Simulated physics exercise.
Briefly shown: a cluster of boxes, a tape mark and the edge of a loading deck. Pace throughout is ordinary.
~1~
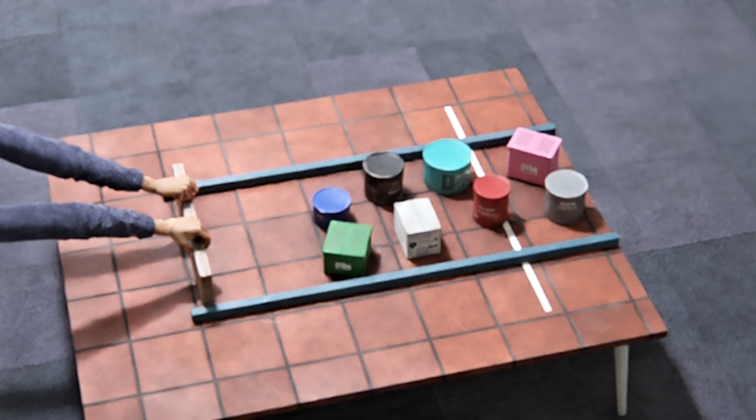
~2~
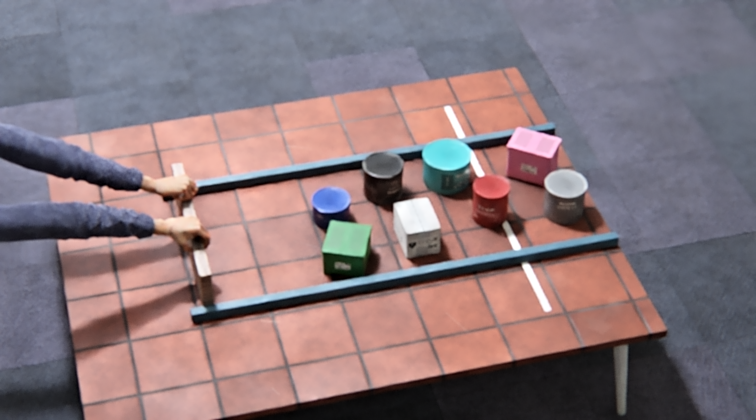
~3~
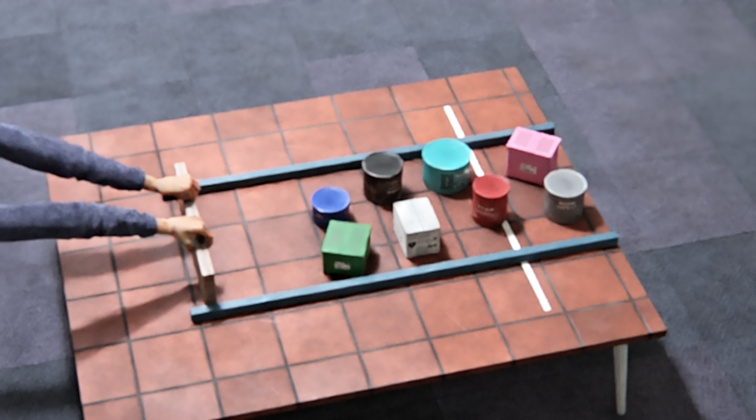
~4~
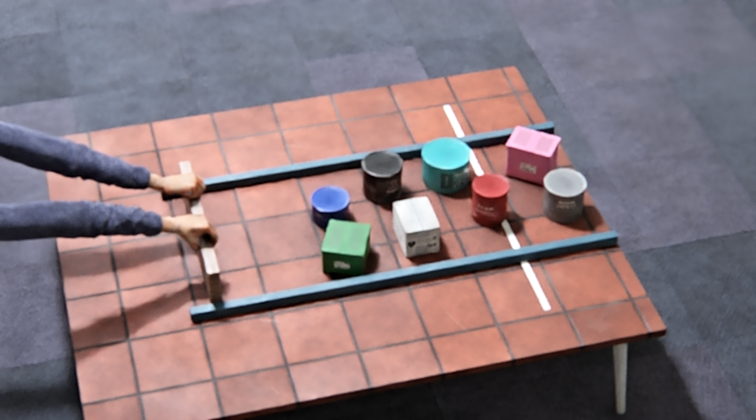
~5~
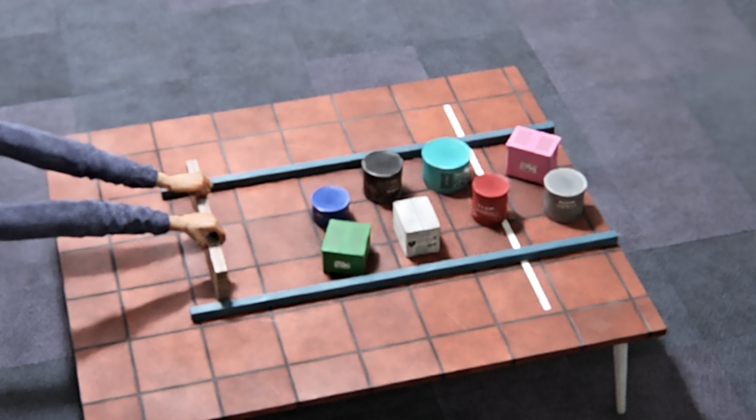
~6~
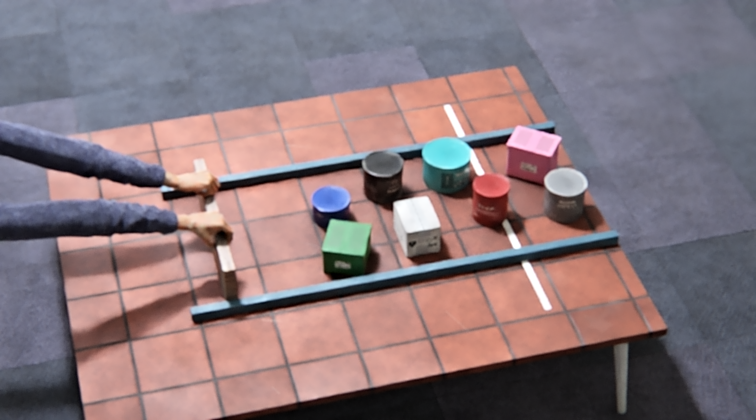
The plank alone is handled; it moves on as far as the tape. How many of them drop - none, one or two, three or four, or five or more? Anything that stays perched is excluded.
The count that fall off is at least one and at most two.
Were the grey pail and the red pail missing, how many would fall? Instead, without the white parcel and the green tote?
1 for the first case, 1 for the second.
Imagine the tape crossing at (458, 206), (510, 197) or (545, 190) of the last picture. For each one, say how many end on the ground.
Per try: 0; 3; 5.
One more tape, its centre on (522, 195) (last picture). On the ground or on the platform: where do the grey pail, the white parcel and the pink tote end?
Well, the grey pail leaves the top, the white parcel hangs in there, and the pink tote leaves the top.
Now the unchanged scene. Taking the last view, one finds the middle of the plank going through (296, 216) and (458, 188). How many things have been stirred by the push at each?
So 0, and at the other place 8.
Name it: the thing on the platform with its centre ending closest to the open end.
It's the red pail.
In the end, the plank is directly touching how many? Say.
Total: 3.
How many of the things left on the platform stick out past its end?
1 overhanging.
Early on, none off yet; grey pail at rest near (564, 196); pink tote at rest near (533, 157); red pail at rest near (491, 200).
A while later, none off yet; grey pail at rest near (564, 196); pink tote at rest near (533, 157); red pail travelled a little near (499, 199).
Finally, the number that fall off is one or two; lost, pink tote and grey pail.
